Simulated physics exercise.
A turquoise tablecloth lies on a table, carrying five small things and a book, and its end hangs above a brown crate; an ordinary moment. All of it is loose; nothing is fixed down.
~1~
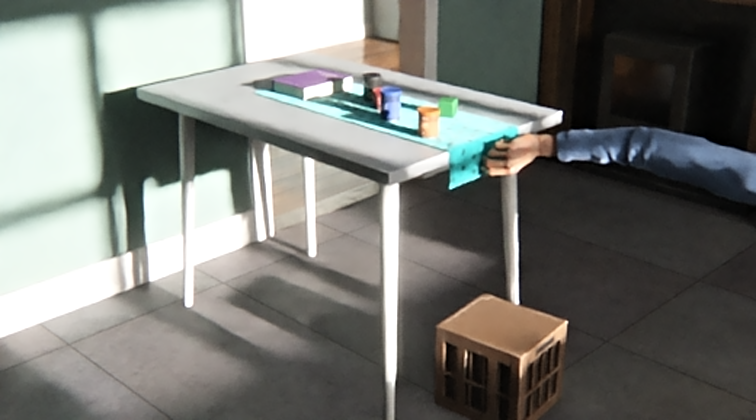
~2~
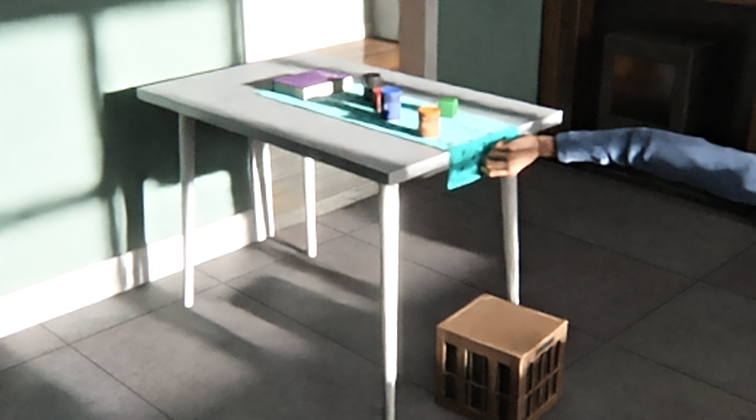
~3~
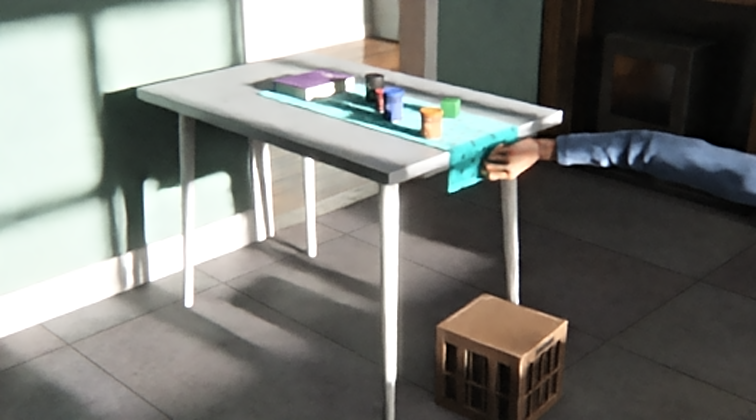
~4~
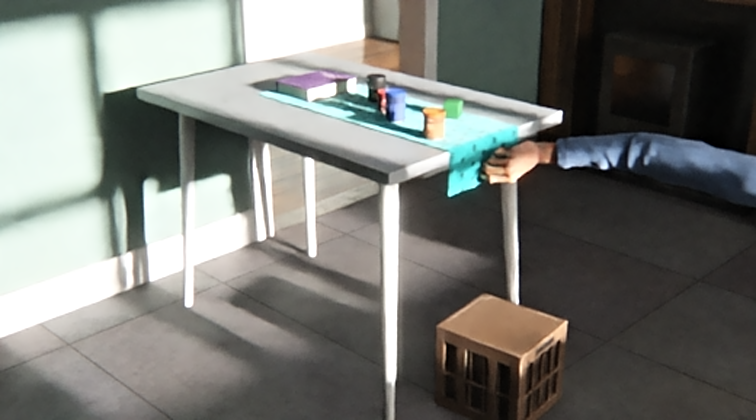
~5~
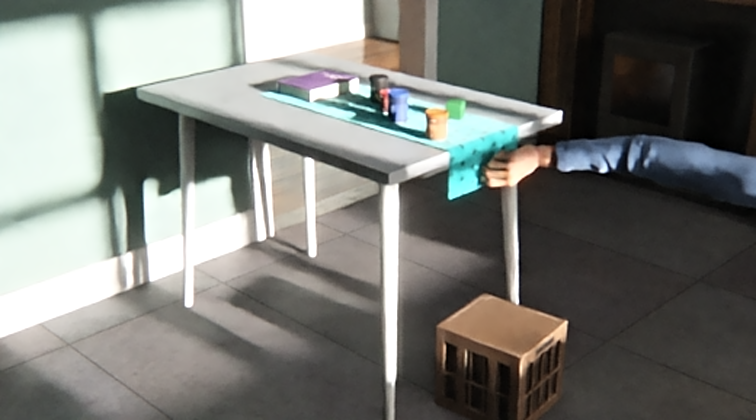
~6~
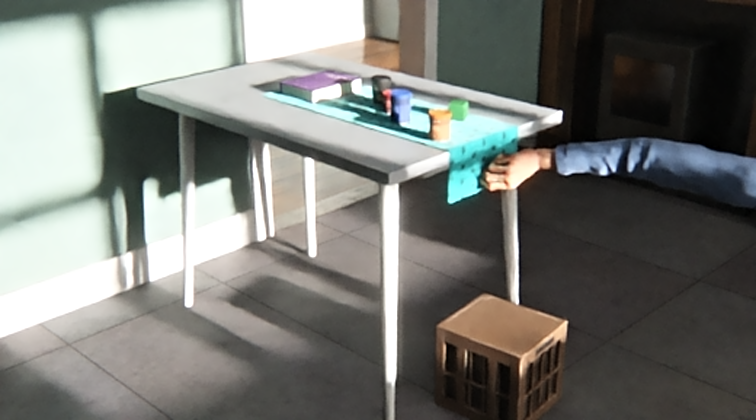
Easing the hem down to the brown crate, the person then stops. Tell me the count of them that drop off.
The count is four.
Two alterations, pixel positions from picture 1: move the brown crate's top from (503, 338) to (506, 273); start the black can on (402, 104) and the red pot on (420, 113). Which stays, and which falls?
The black can survives; the red pot survives.
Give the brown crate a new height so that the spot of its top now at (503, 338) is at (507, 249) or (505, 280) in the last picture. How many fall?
If so, 1 and 2.
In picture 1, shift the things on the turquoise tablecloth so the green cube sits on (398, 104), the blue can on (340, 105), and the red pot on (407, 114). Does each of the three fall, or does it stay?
Briefly: Green cube drops; blue can stays; red pot drops.
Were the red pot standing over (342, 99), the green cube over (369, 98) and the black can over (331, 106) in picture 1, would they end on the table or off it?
I reckon the red pot hangs on, the green cube hangs on and the black can hangs on.
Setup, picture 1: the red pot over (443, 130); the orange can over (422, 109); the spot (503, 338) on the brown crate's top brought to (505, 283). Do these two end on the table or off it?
So the red pot leaves, and the orange can stays there.
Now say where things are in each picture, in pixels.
The first picture shows hem (449, 189); orange can (429, 109); green cube (448, 100); blue can (391, 90); red pot (383, 90); black can (372, 75); top of the crate (503, 338).
The second picture shows hem (448, 189); orange can (429, 109).
The third picture shows hem (449, 192); green cube (450, 100).
The fourth picture shows hem (449, 196); blue can (396, 91); top of the crate (503, 338).
The fifth picture shows hem (449, 199); red pot (390, 92).
The sixth picture shows hem (449, 203); orange can (440, 112); green cube (458, 102); blue can (401, 92); red pot (392, 93); black can (381, 77).
Soon after, hem near (483, 255); orange can and green cube gone.
Then, hem near (483, 291); orange can, green cube and blue can gone.
At rest, hem on the crate; orange can, green cube, blue can and red pot gone. It carries off four.
